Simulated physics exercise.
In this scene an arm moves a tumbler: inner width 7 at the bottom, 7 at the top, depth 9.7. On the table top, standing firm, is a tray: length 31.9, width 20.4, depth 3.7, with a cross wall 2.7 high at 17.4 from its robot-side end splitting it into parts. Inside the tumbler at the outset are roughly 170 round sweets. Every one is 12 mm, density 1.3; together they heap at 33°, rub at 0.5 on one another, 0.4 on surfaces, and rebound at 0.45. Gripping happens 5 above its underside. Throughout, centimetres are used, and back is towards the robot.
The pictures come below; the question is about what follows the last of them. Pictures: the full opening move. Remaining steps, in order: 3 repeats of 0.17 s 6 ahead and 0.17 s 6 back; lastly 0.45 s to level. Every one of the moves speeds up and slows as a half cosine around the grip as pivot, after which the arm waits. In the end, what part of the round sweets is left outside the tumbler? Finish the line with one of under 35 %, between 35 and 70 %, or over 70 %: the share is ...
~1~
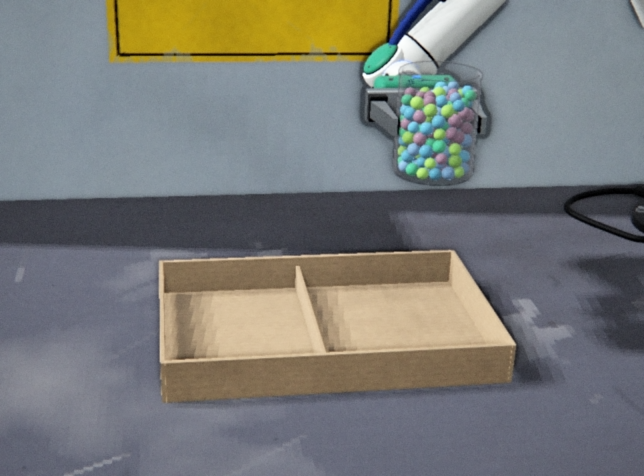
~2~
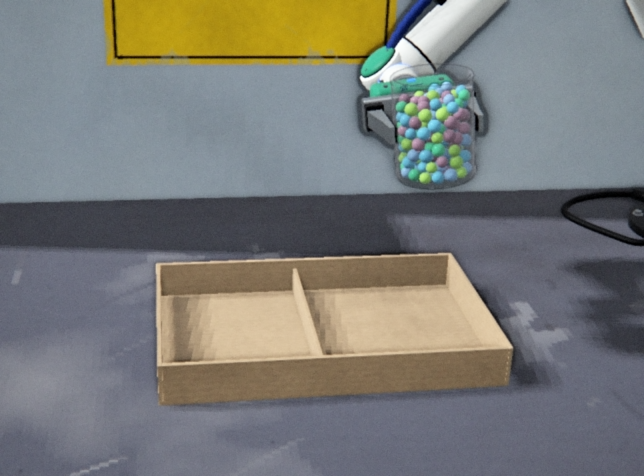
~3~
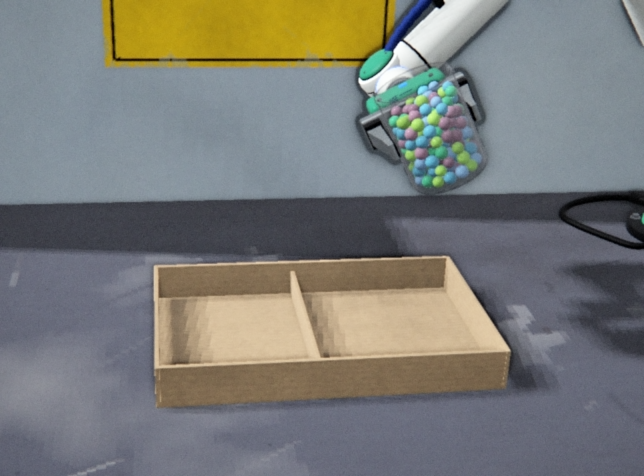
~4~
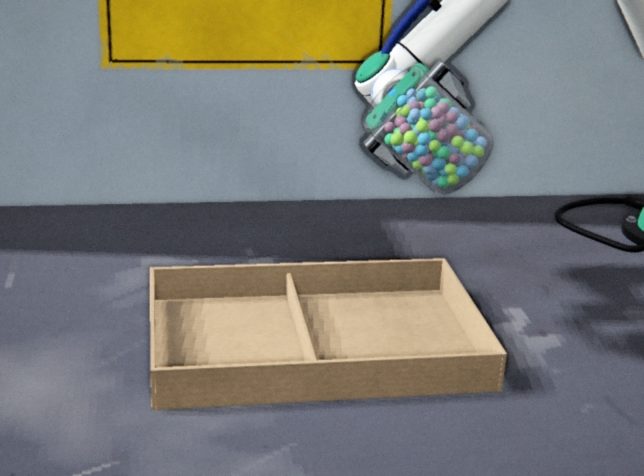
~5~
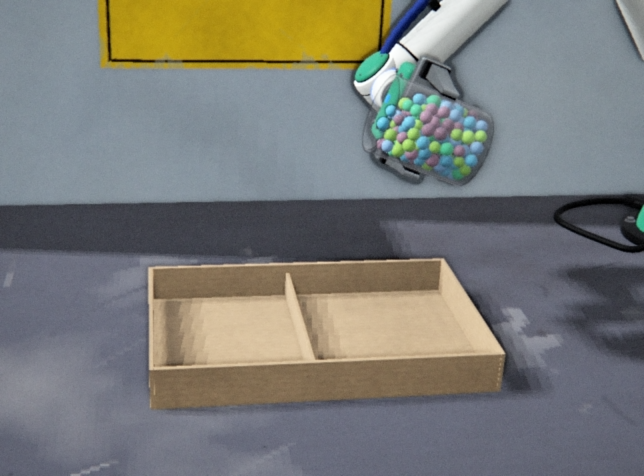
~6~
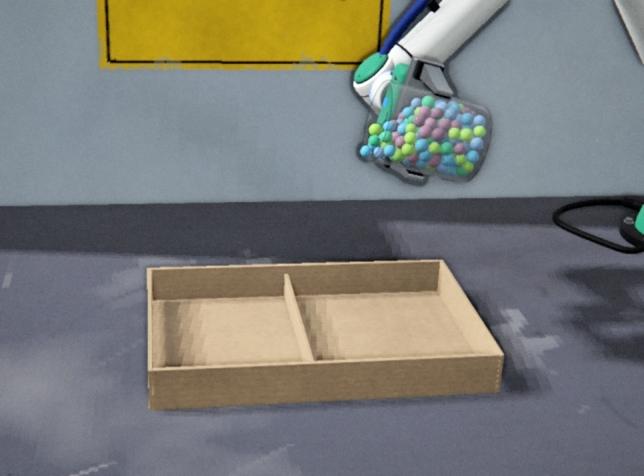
The share is between 35 and 70 %.
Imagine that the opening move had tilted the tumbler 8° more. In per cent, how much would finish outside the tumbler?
Near 80 %.
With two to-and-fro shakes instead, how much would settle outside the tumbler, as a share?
It would come to about 45 %.
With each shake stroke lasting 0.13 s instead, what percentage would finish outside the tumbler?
Estimate: Close to 80 percent.
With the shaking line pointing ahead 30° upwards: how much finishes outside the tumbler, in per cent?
Close to 70 in a hundred.
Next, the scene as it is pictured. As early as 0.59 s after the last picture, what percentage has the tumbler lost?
Near 35 per cent so far.
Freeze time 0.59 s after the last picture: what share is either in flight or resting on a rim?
Around 6 per cent of the load.
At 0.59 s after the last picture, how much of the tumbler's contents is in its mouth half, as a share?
55 per cent.
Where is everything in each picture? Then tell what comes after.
The tumbler middle at (436, 124), level; upper third of the load around (439, 105), from x 405 to 470, top at y 85; 170 in the tumbler, in the first picture.
The tumbler middle at (434, 127), tilted 7° forward; upper third of the load around (435, 108), from x 400 to 465, top at y 90, in the second picture.
The tumbler middle at (433, 130), tilted 26° forward; upper third of the load around (434, 111), from x 395 to 475, top at y 85, in the third picture.
The tumbler middle at (429, 132), tilted 50° forward; upper third of the load around (430, 115), from x 390 to 480, top at y 95, in the fourth picture.
The tumbler middle at (429, 132), tilted 69° forward; upper third of the load around (432, 115), from x 385 to 480, top at y 100, in the fifth picture.
The tumbler middle at (428, 133), tilted 76° forward; upper third of the load around (437, 119), from x 365 to 480, top at y 105; 170 in the tumbler, in the sixth picture.
Then, 0.59 s on, tilted 76° forward, highest piece 23 above the table; 112 in the tumbler, 32 in the far-side part, 13 in the robot-side part, 2 on the table or floor, 11 in flight or on a rim.
Then, 1.18 s on, tilted 56° forward, highest piece 23 above the table; 72 in the tumbler, 55 in the far-side part, 40 in the robot-side part, 2 on the table or floor, 1 in flight or on a rim.
Then, 1.67 s on, level, highest piece 24 above the table; 72 in the tumbler, 55 in the far-side part, 41 in the robot-side part, 2 on the table or floor.
Then, 2.72 s on, level, highest piece 24 above the table; 72 in the tumbler, 55 in the far-side part, 41 in the robot-side part, 2 on the table or floor.
In the end, 72 in the tumbler, 55 in the far-side part, 41 in the robot-side part, 2 on the table or floor. That is 58 % outside the tumbler.
